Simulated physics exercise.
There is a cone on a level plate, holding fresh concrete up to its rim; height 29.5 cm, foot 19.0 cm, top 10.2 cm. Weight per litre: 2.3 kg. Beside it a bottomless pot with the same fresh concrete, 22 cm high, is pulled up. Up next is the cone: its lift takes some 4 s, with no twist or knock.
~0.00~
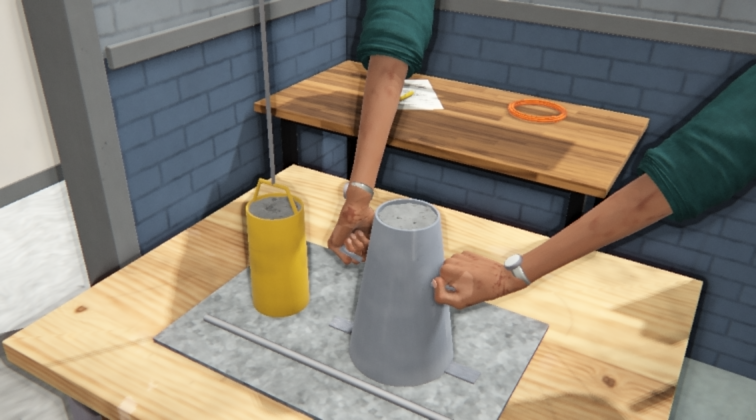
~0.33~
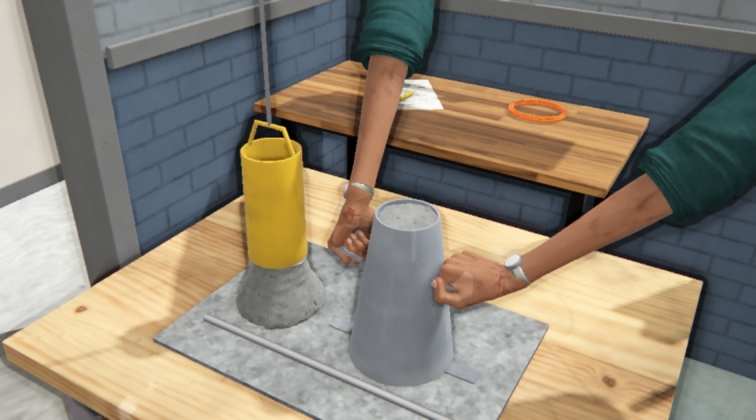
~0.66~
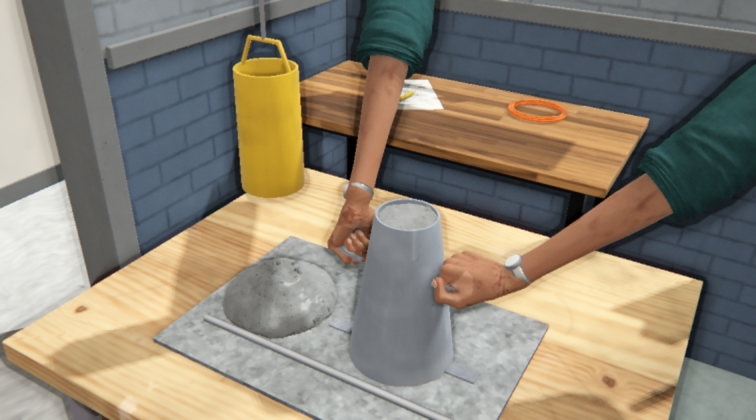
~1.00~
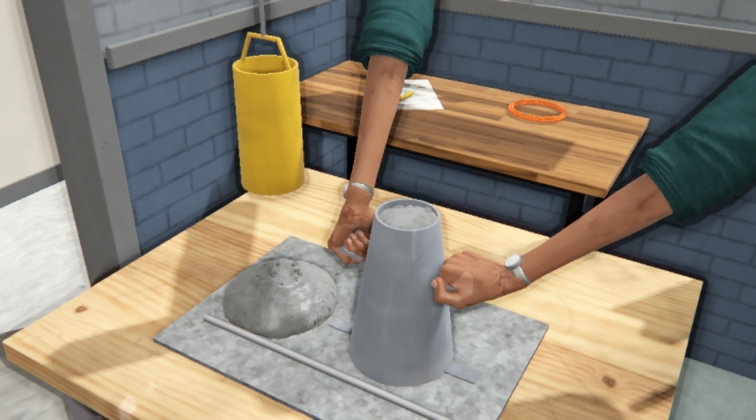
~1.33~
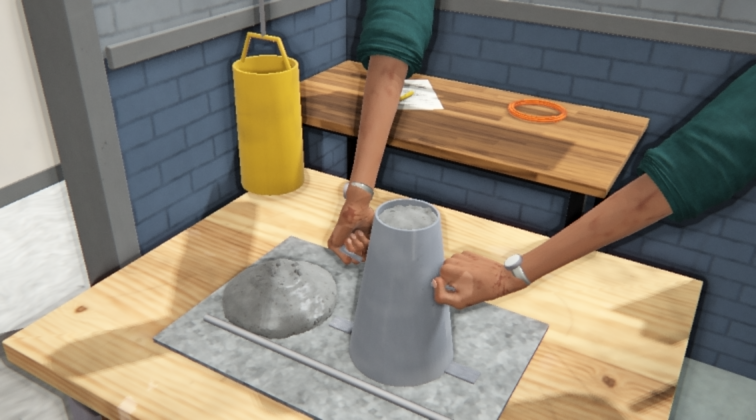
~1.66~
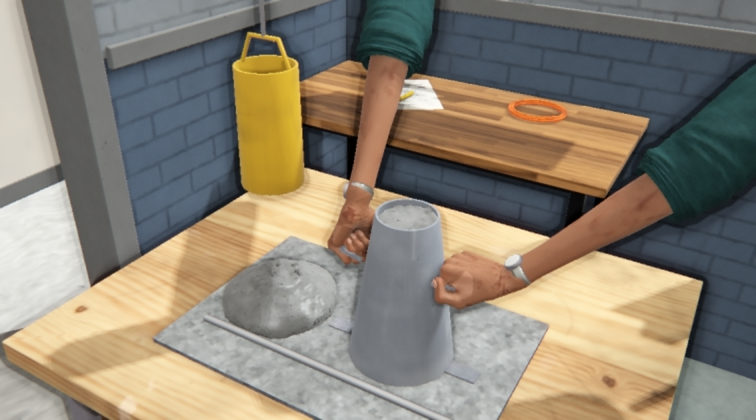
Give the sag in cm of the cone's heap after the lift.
21 cm.
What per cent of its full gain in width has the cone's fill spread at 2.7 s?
Roughly 80 per cent.
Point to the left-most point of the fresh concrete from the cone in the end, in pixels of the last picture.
I'd point to somewhere near (302, 353).
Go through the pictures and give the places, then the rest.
The first frame shows middle of the pot's mouth at (275, 207), still down; middle of the cone's top at (407, 215), not yet moved.
The second frame shows middle of the pot's mouth at (271, 151), raised 12 cm; middle of the cone's top at (407, 215), not yet moved.
The third frame shows middle of the pot's mouth at (266, 69), raised 27 cm; the pot's heap 7.5 cm high and 24 cm wide, top at (279, 272); middle of the cone's top at (407, 215), not yet moved.
The fourth frame shows middle of the pot's mouth at (266, 66), raised 28 cm; the pot's heap 7.3 cm high and 24 cm wide, top at (280, 273); middle of the cone's top at (407, 215), not yet moved.
The fifth frame shows middle of the pot's mouth at (266, 66), raised 28 cm; the pot's heap 7.2 cm high and 24 cm wide, top at (280, 274); middle of the cone's top at (407, 215), not yet moved.
The sixth frame shows middle of the pot's mouth at (266, 66), raised 28 cm; the pot's heap 7.2 cm high and 24 cm wide, top at (280, 274); middle of the cone's top at (407, 215), not yet moved.
After 2.7 s, the cone is up 7.4 cm; the fresh concrete has come down 17 cm to 12 cm and is 34 cm wide.
After 3.7 s, the cone is up 19 cm; the fresh concrete has come down 21 cm to 8.6 cm and is 37 cm wide.
After 4.7 s, the cone is up 30 cm; the fresh concrete has come down 21 cm to 8.4 cm and is 37 cm wide.
After 5.9 s, the cone is clear; the fresh concrete has come down 21 cm to 8.3 cm and is 37 cm wide.
After 6.4 s, at rest, the cone is clear; the fresh concrete has come down 21 cm to 8.3 cm and is 37 cm wide.
